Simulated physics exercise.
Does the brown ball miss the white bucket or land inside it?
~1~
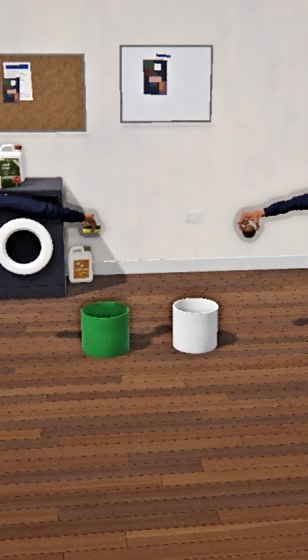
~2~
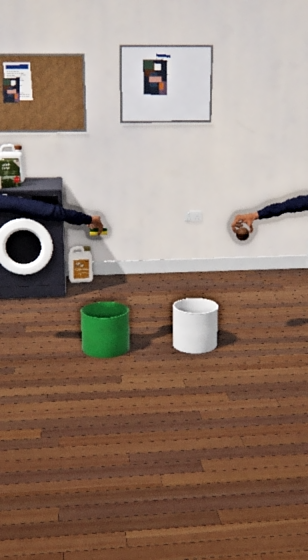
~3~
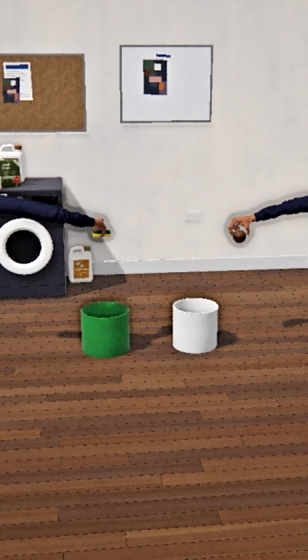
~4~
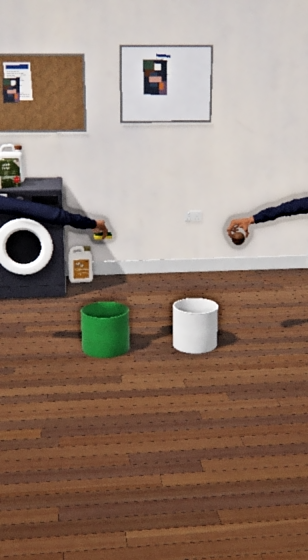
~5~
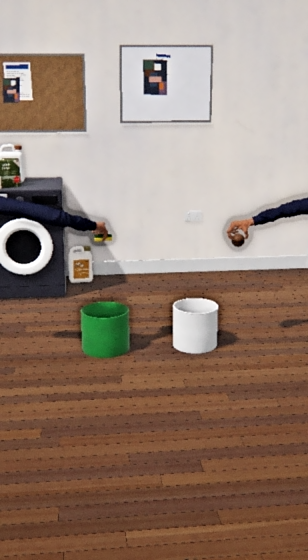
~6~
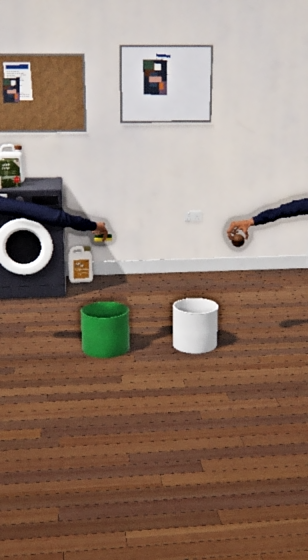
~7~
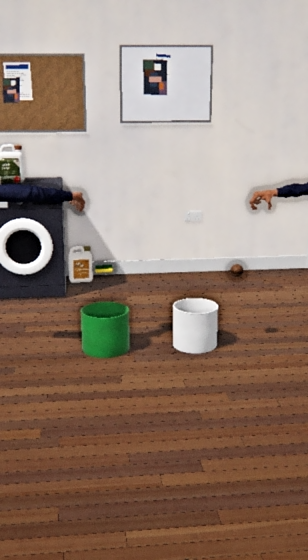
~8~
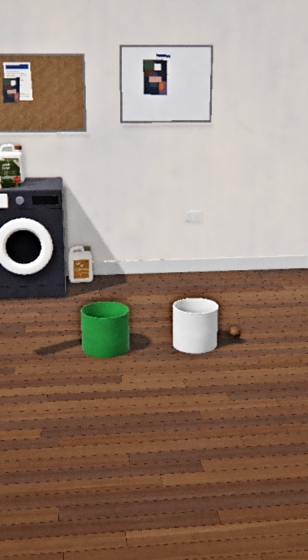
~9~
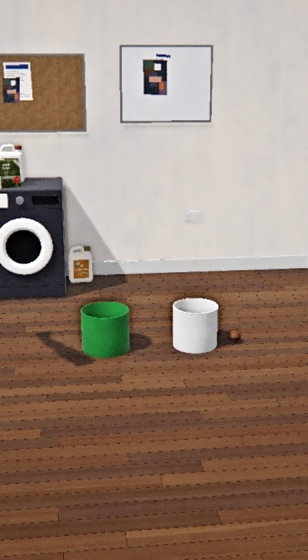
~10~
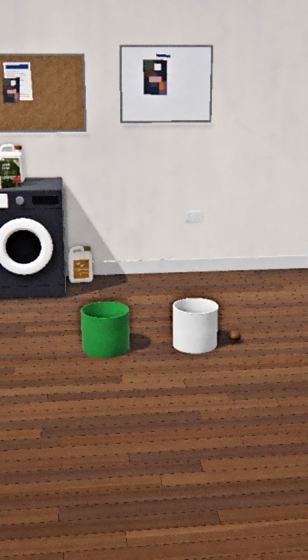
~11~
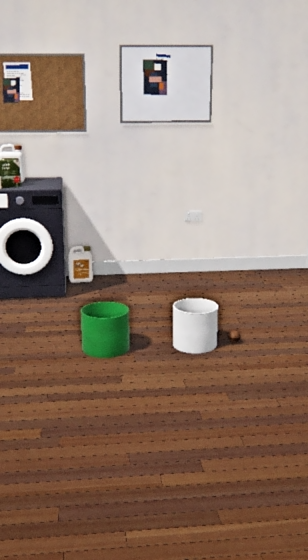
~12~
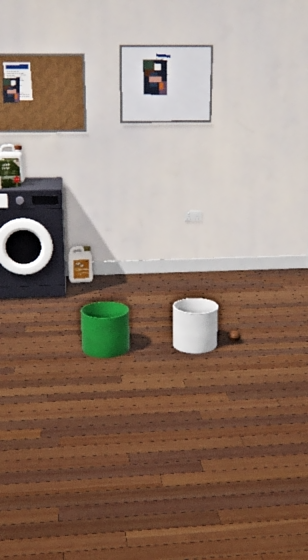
The brown ball misses the white bucket and ends up on the floor just to the right of it.
